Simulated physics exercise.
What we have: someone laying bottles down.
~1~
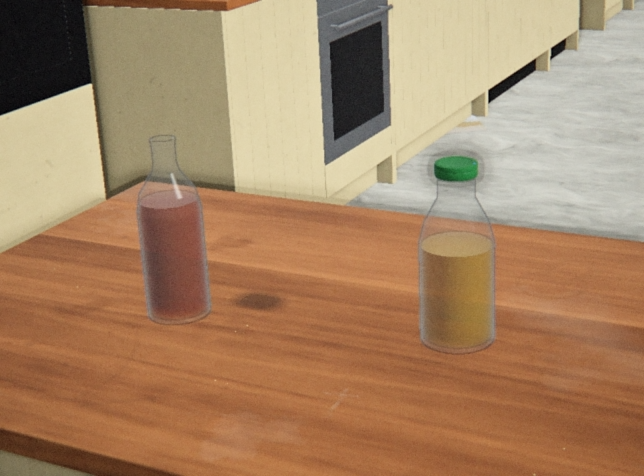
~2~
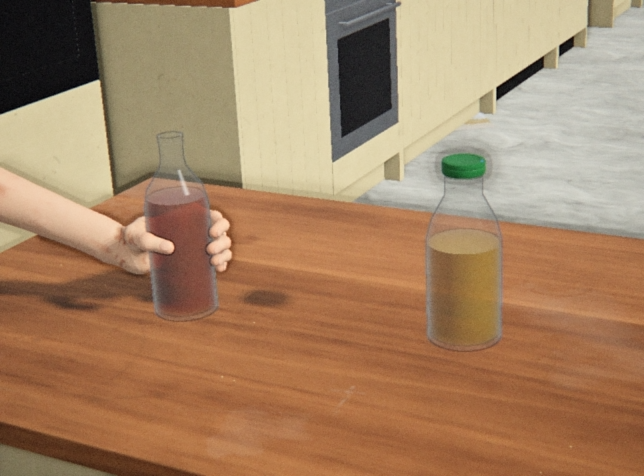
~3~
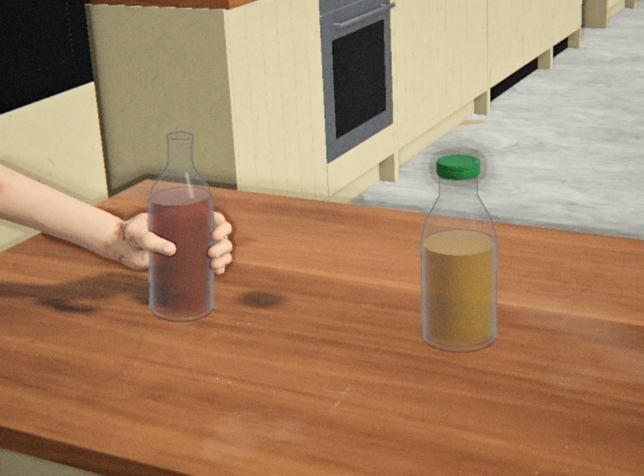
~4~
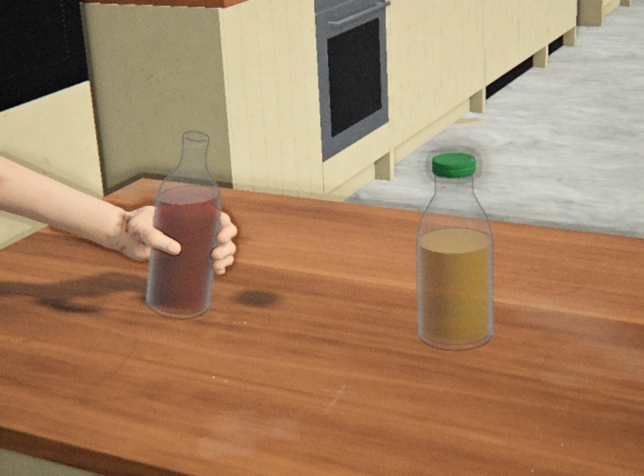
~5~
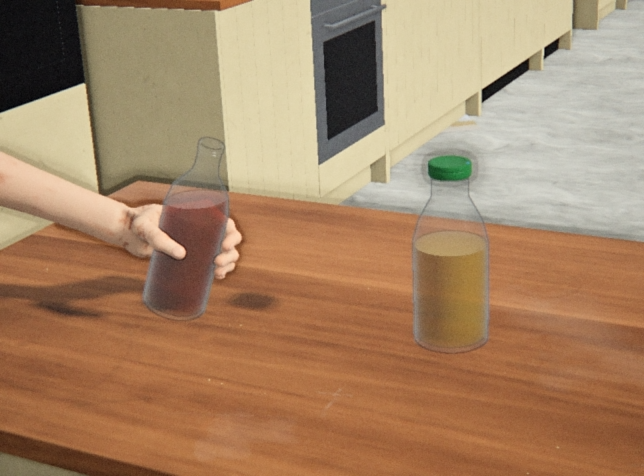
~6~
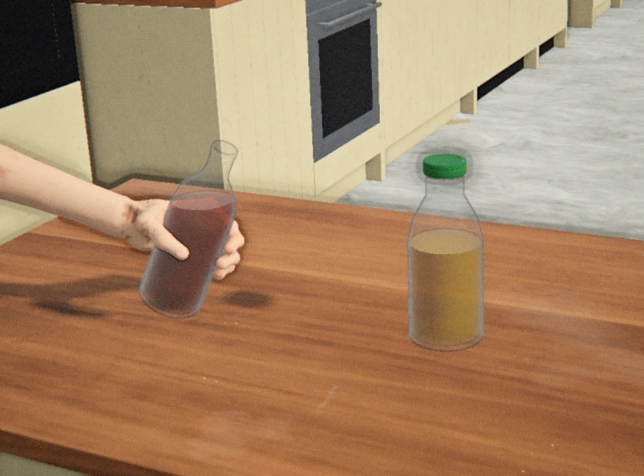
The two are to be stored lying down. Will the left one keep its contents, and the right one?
The left one runs out and the right one stays dry.
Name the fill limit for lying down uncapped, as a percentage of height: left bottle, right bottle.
In turn 24 and 16 per cent.
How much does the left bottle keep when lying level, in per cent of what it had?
Roughly 35 per cent.
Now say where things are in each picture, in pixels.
Both stand upright; left bottle (171, 225) about two thirds full, open; right bottle (457, 252) about half full, capped, in the first frame.
A hand takes the left bottle; left bottle about two thirds full, surface at (176, 196); right bottle about half full, surface at (464, 242), in the second frame.
The left bottle leans; left bottle (181, 222) about two thirds full; right bottle (459, 250) about half full, in the third frame.
The left bottle leans; left bottle about two thirds full, surface at (189, 195); right bottle about half full, surface at (455, 241), in the fourth frame.
The left bottle leans; left bottle (193, 223) about two thirds full; right bottle (451, 251) about half full, in the fifth frame.
The left bottle leans; left bottle (197, 223) tipped 25°, open; right bottle about half full, surface at (446, 242), capped, in the sixth frame.
Next, the left bottle is nearly down; left bottle, dry at the neck.
After that, the left bottle lies flat; left bottle, some has come out.
Finally, both lie flat; left bottle, some has come out; right bottle, dry at the neck.
